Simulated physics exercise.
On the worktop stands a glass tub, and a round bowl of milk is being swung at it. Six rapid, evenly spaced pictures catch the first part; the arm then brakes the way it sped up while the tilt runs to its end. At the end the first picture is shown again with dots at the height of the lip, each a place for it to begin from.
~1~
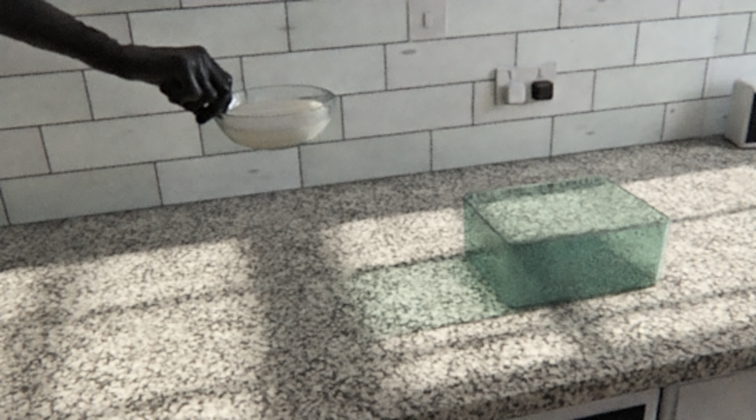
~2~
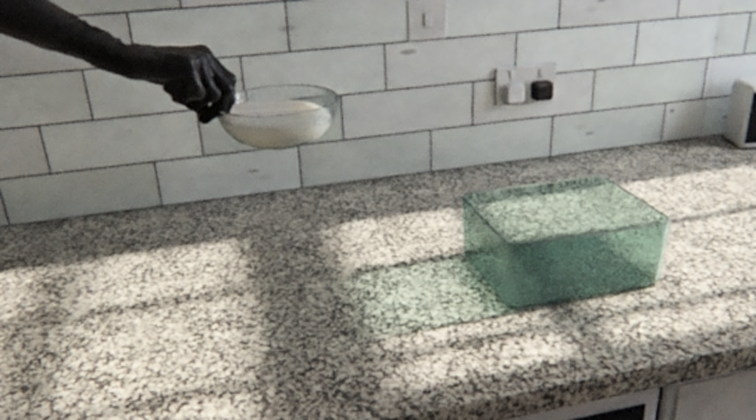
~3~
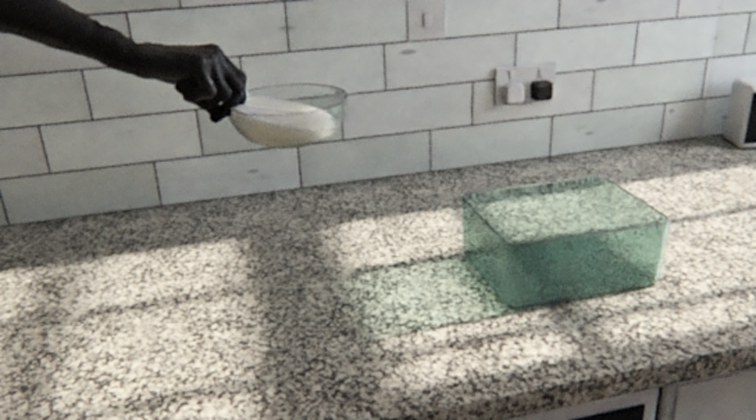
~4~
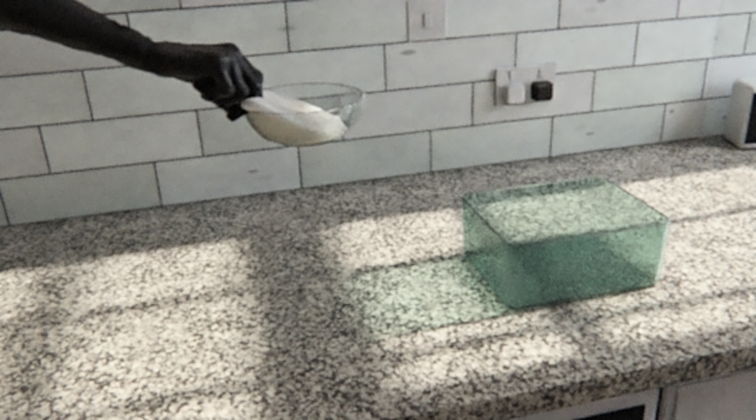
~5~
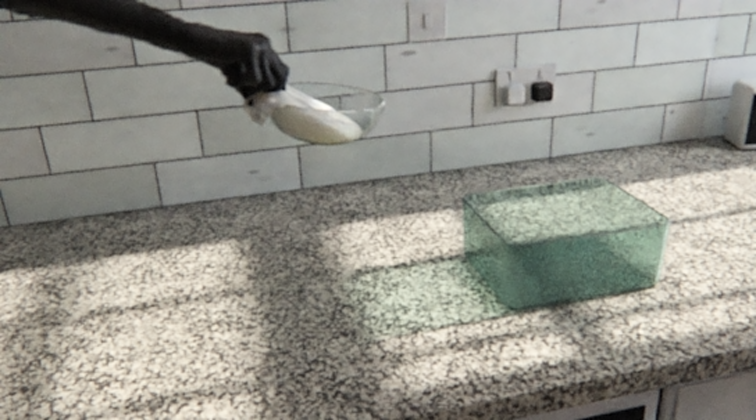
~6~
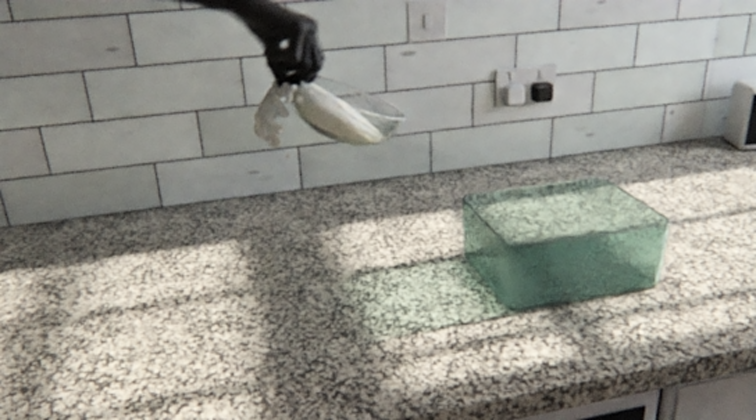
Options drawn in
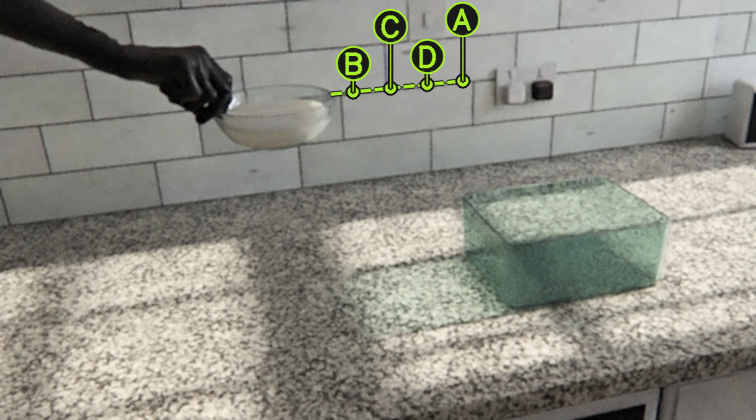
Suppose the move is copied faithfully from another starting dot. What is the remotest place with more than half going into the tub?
Spot B.
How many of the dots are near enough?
All of them.
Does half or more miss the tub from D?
No, that is safe.
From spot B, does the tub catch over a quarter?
Yes.
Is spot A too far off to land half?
No.
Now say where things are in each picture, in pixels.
Upright, lip at (332, 94); tub from (504, 307) to (657, 281); nothing has left yet.
Upright, lip at (335, 93); nothing has left yet.
Upright, lip at (345, 92); nothing has left yet.
Upright, lip at (360, 91); milk is over the rim, down to (239, 107).
Tipped about 7°, lip at (381, 97); milk is over the rim, down to (263, 124).
Tipped about 24°, lip at (401, 112); milk is over the rim, down to (288, 156).
On the marked copy, A at (462, 80); B at (353, 91); C at (390, 88); D at (427, 84).
With A, about 79 % lands in the tub, 16 % falls short and 5 % goes beside or beyond.
With B, about 64 % lands in the tub, 28 % falls short and 8 % goes beside or beyond.
With C, about 69 % lands in the tub, 18 % falls short and 12 % goes beside or beyond.
With D, about 81 % lands in the tub, 17 % falls short.
